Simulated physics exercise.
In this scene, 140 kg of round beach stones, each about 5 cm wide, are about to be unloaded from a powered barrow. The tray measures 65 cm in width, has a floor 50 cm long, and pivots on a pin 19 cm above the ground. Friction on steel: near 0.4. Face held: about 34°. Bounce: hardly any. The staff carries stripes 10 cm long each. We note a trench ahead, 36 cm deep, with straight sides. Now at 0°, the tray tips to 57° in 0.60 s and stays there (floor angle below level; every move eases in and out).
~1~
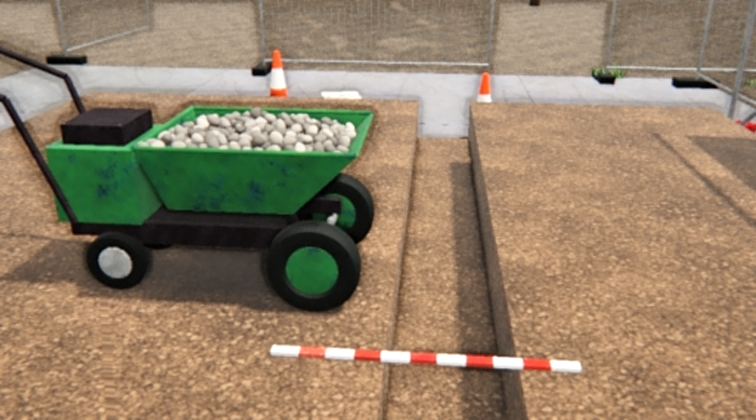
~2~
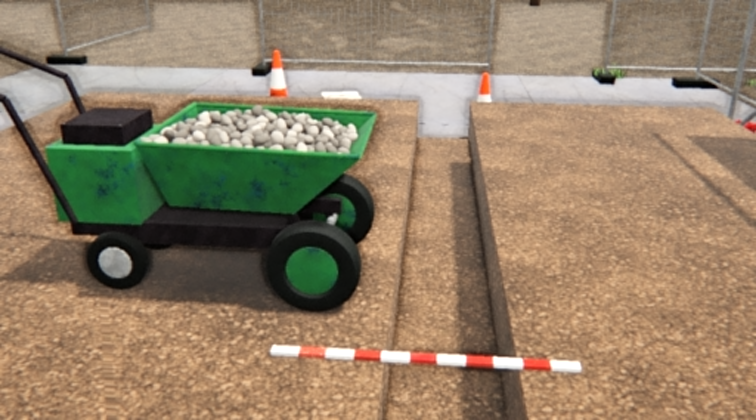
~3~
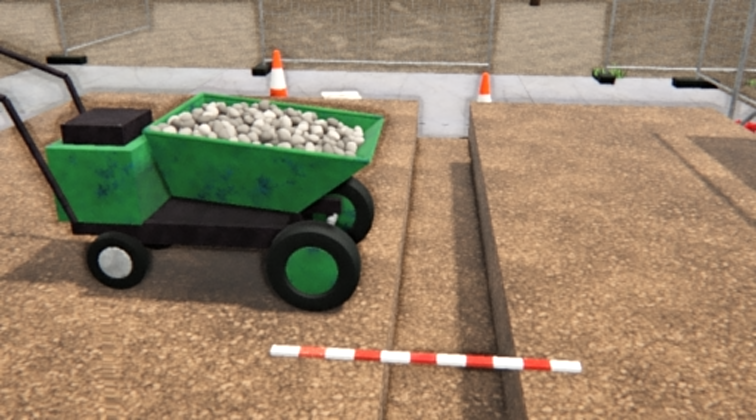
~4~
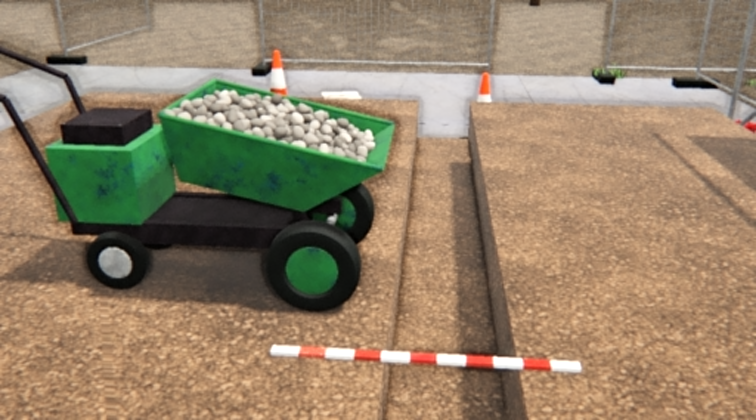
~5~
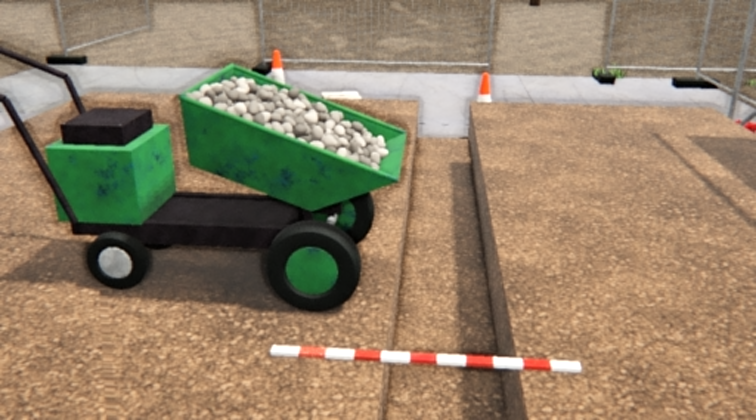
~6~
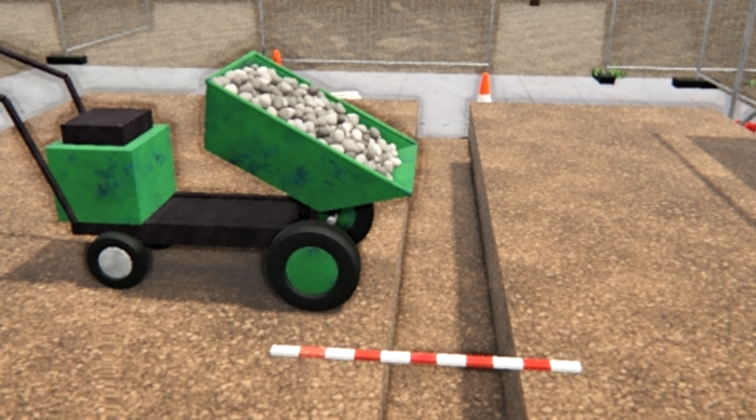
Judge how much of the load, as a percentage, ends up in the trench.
Around 58 %.
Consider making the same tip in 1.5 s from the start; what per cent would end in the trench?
Something close to 75 per cent.
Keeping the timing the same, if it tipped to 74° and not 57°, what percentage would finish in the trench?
Some 60% would finish there.
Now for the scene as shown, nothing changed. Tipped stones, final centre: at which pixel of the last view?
Near (492, 329).
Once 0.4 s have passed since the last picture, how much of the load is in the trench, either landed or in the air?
By that point it's something like 15 in a hundred.
Then, 0.1 s after the last picture the floor is at 48°, 100 % in the tray; the foremost stones are at (420, 194).
Then, 0.4 s after the last picture the floor is at 57°, 84 % in the tray, 16 % in the trench; the foremost stones are at (502, 246).
Then, 0.7 s after the last picture the floor is at 57°, 32 % in the tray, 28 % in the trench, 40 % past the trench; the foremost stones are at (662, 291).
Then, 2.7 s after the last picture the floor is at 57°, 0 % in the tray, 58 % in the trench, 42 % past the trench; the foremost stones are past the picture's edge.
